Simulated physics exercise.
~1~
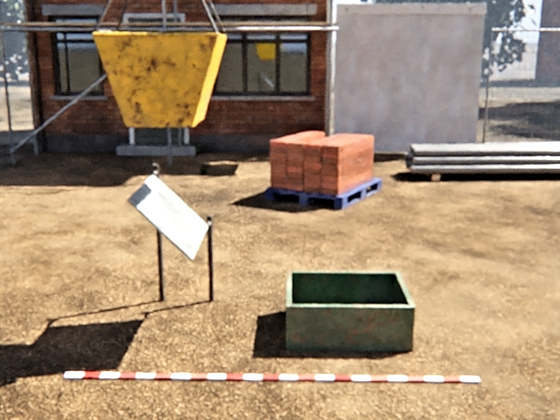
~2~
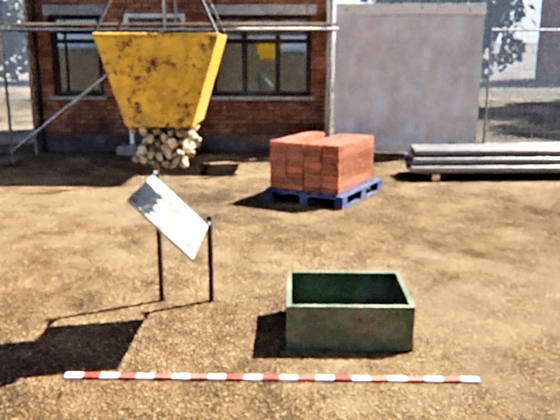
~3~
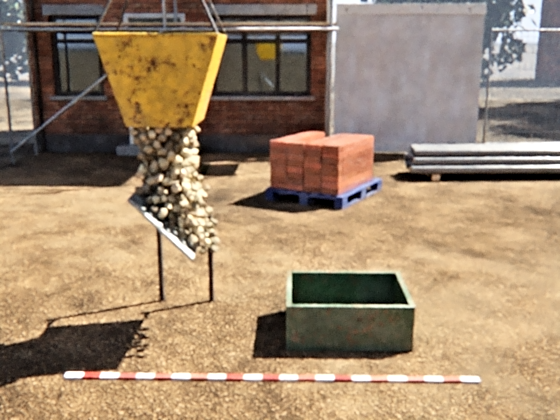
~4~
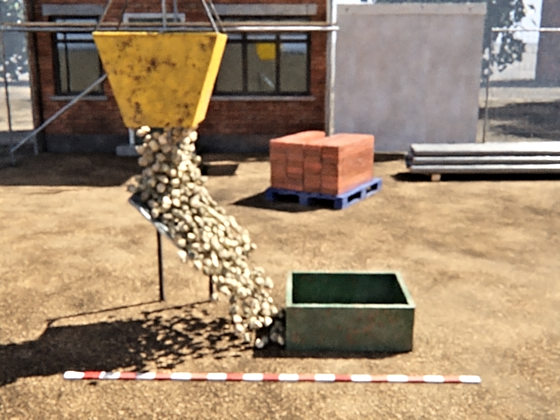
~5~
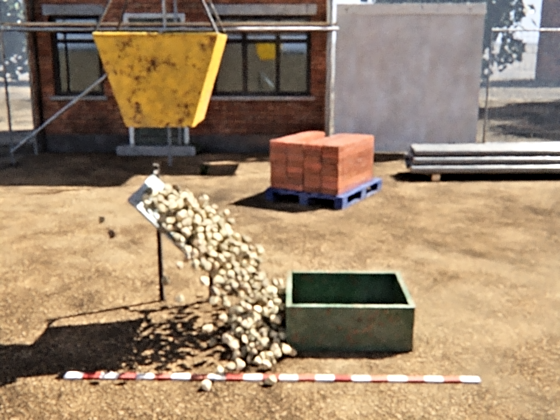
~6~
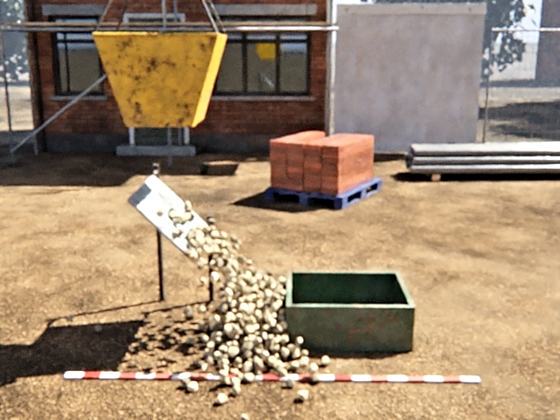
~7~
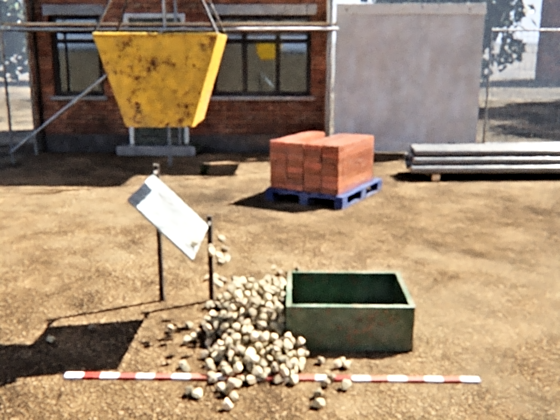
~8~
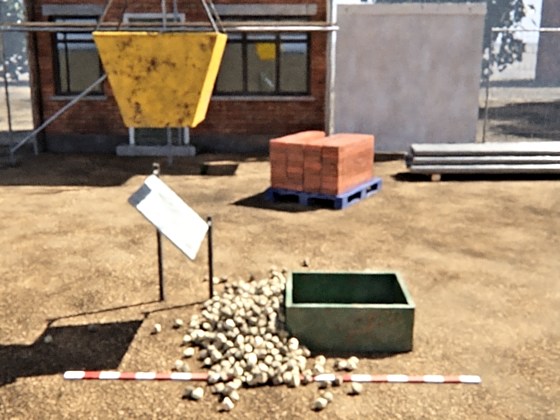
A yellow hopper hung above a tilted steel plate and dropped a stream of pale stones, which slid down the plate to the right, fell short of the green bin and settled in a heap on the ground against its left side.
